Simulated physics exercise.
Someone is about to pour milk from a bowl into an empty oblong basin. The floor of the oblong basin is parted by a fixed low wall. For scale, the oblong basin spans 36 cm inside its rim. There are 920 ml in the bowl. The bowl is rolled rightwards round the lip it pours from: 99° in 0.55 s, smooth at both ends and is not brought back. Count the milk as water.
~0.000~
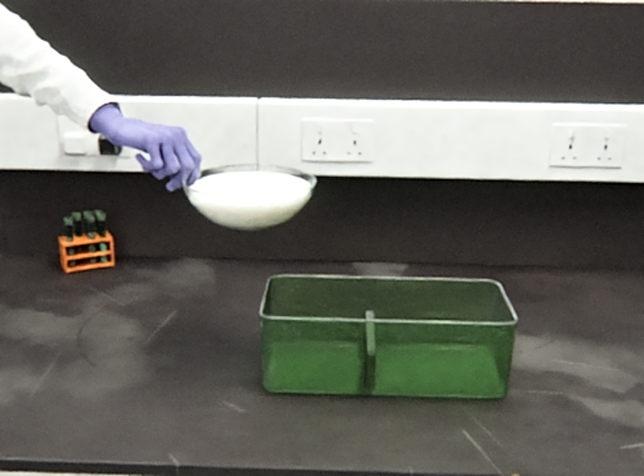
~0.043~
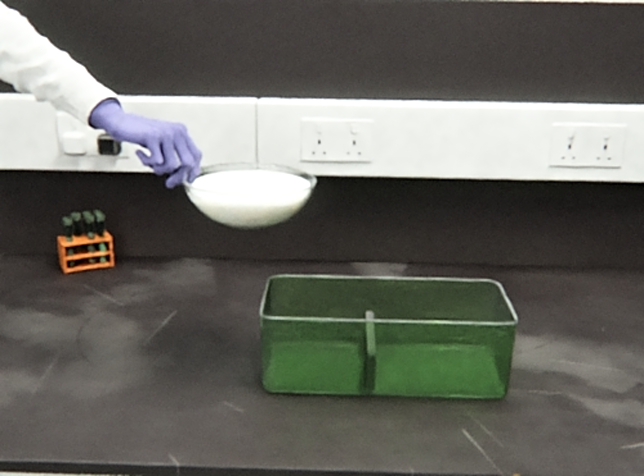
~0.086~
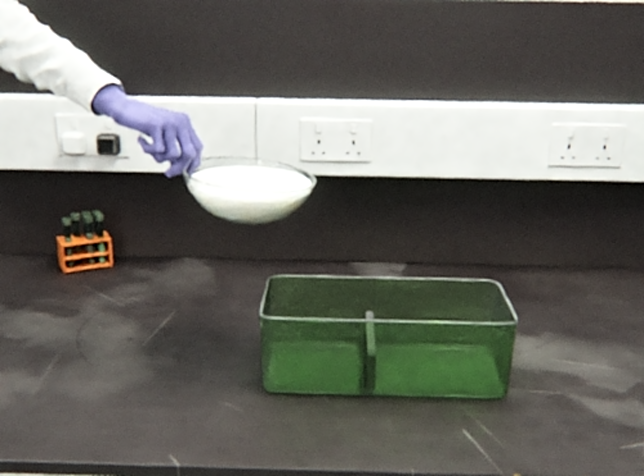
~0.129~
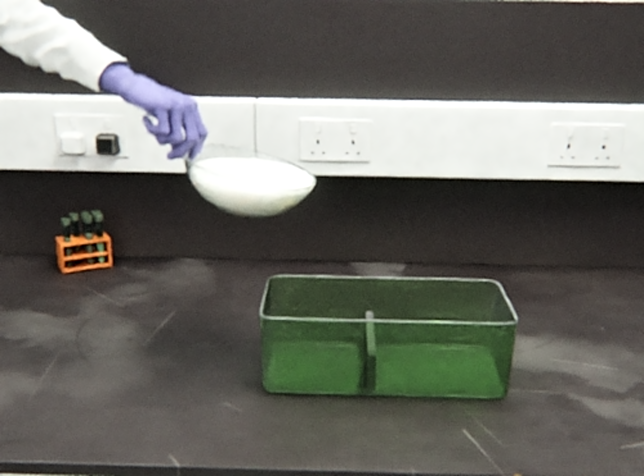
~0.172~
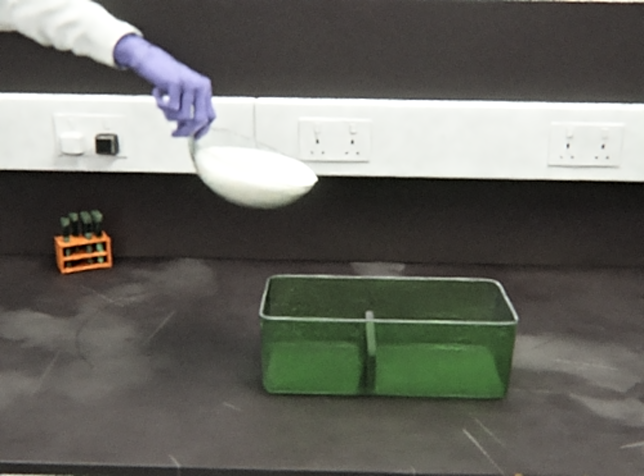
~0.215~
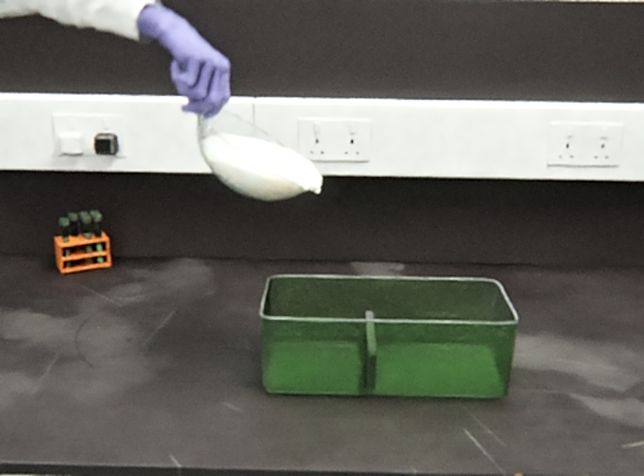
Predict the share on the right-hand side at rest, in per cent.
The far part has some 65 per cent.
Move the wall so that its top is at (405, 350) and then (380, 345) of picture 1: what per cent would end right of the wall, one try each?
First 45, then 55 per cent.
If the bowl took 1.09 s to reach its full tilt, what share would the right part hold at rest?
In that case some 85 per cent.
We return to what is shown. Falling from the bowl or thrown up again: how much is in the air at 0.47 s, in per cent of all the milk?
About 80 per cent.
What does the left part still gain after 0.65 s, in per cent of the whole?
Some 20 per cent.
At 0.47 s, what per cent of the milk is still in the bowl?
Near 12 in a hundred.
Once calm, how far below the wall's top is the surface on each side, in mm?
Left about 52 mm, right about 42 mm.
After 0.47 s the tilt is 93° and 11 per cent is still to pour, 4 is left of the wall and 5 right of it.
After 0.65 s the tilt is 99° and 0 per cent is still to pour, 4 is left of the wall and 91 right of it.
After 0.84 s the tilt is 99° and 0 per cent is still to pour, 11 is left of the wall and 55 right of it.
After 1.05 s the tilt is 99° and 0 per cent is still to pour, 24 is left of the wall and 65 right of it.
In the end 24 per cent lies left of the wall, 65 right of it and 11 outside.
